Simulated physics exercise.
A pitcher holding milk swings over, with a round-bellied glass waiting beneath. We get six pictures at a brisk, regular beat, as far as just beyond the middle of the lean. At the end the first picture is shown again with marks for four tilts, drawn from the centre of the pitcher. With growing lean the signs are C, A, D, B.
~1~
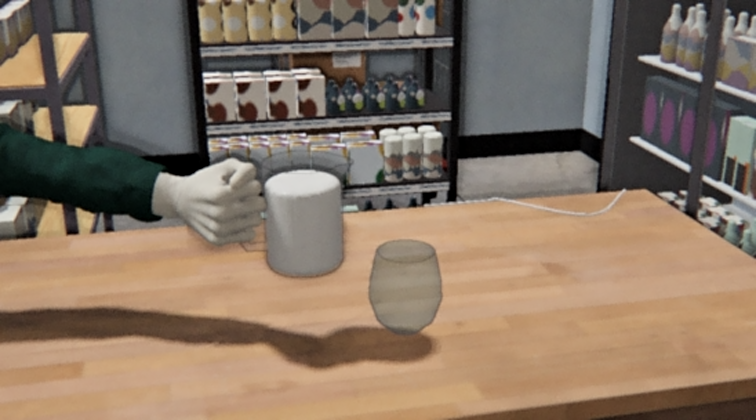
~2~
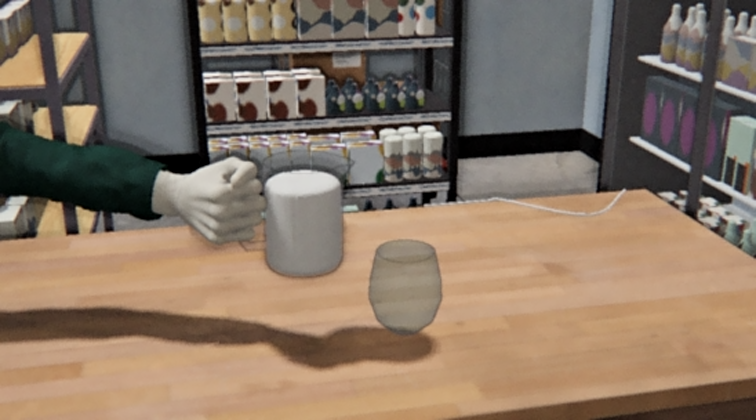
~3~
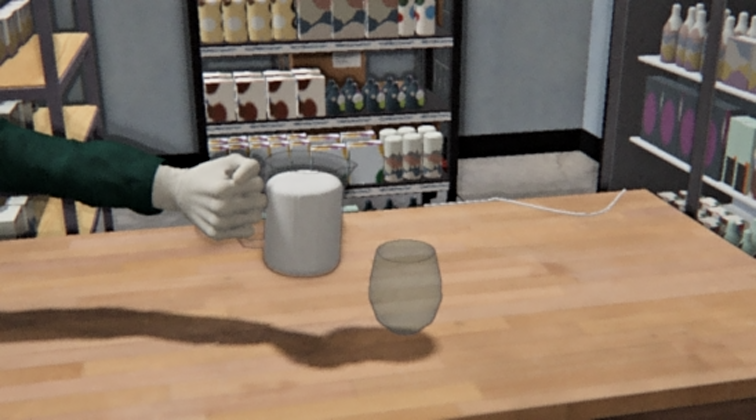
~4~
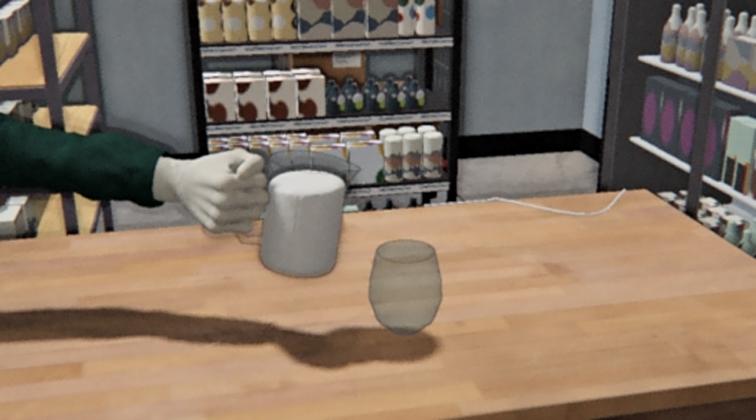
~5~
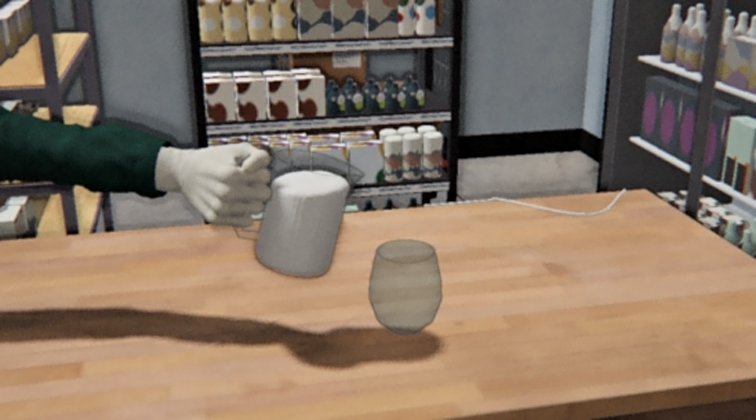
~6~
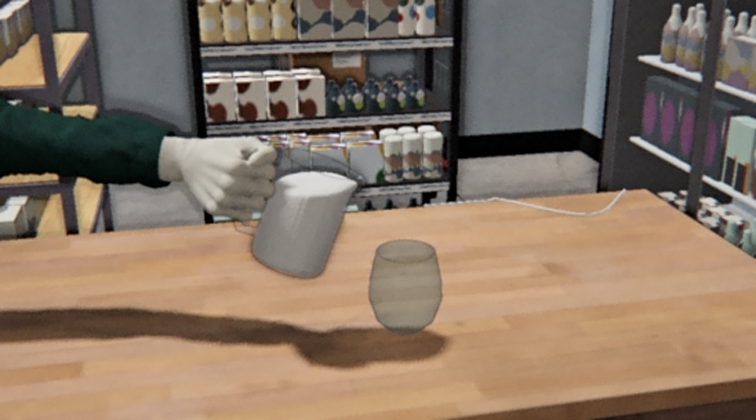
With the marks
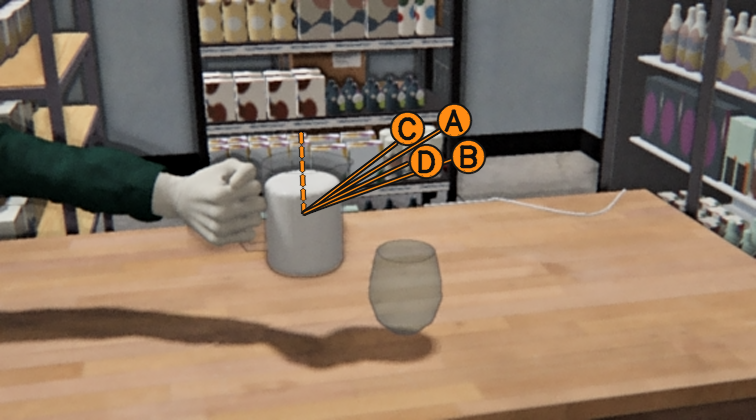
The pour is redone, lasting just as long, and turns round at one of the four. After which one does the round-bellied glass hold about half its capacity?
The best line is D.
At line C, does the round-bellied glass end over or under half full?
Under half.
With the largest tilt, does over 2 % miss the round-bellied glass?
No, it does not.
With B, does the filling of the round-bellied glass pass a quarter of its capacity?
Yes.
On the marked copy, A at (440, 130); B at (451, 159); C at (396, 143); D at (407, 163).
If A is chosen, the round-bellied glass ends with about 38 % of what it can hold.
If B is chosen, the round-bellied glass ends with about 63 % of what it can hold.
If C is chosen, the round-bellied glass ends with about 28 % of what it can hold.
If D is chosen, the round-bellied glass ends with about 49 % of what it can hold.
